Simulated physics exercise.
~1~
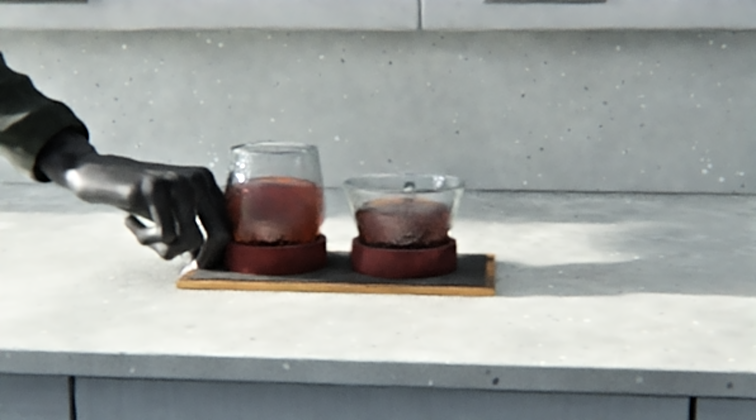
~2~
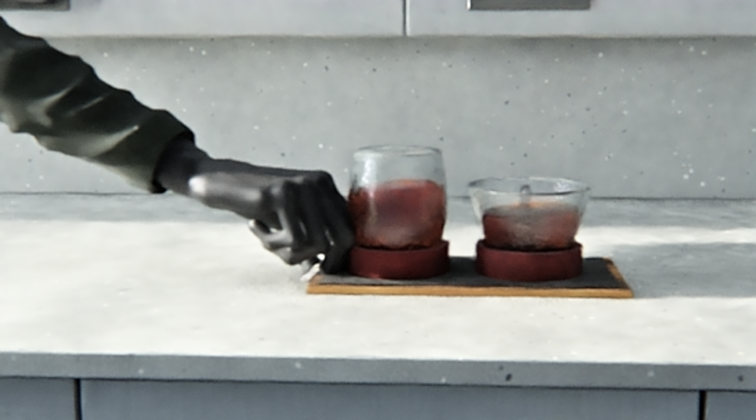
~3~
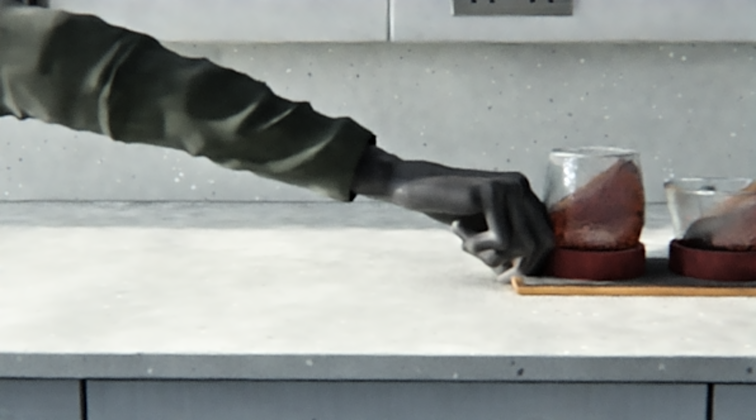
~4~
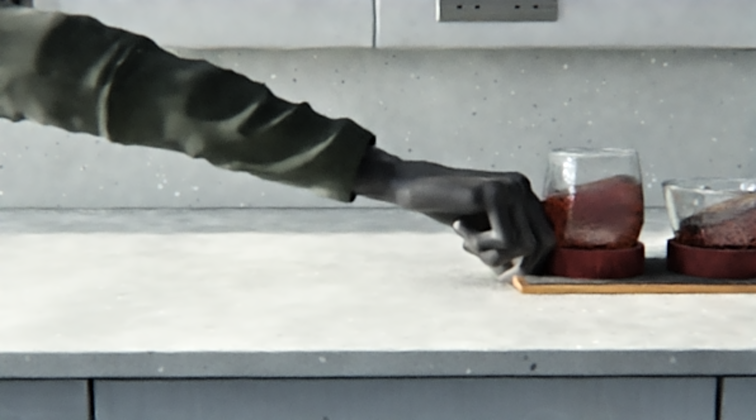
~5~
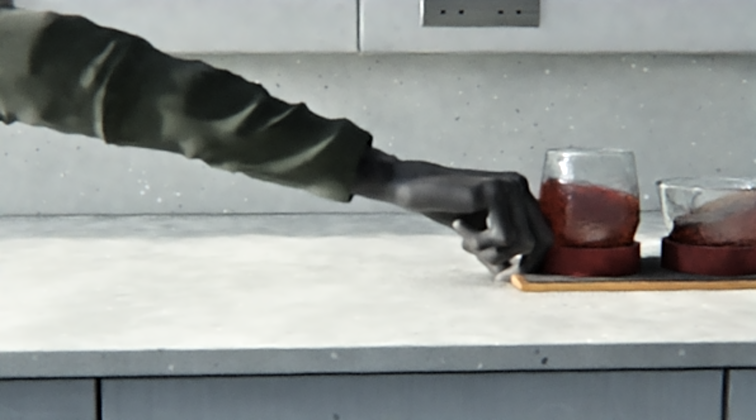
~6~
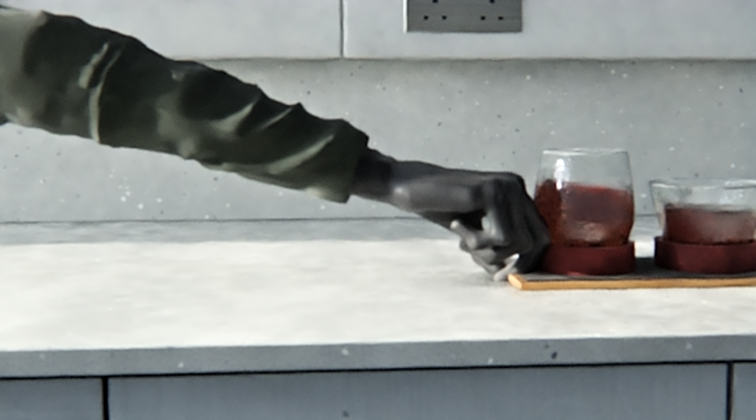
On a pale speckled kitchen counter, seen from the front with a slight sideways drift, a dark tray with a light wooden edge holds two open glass vessels of reddish-brown tea in dark red holders. A round-bellied glass stands on the left and a wide cup on the right. A dark hand in a green sleeve pushes the tray smoothly to the right. The tray stops near the right edge of view, and the tea tilts steeply, then sloshes back. Finally the tea settles almost level, with the round-bellied glass still well filled and the hand resting by the tray.
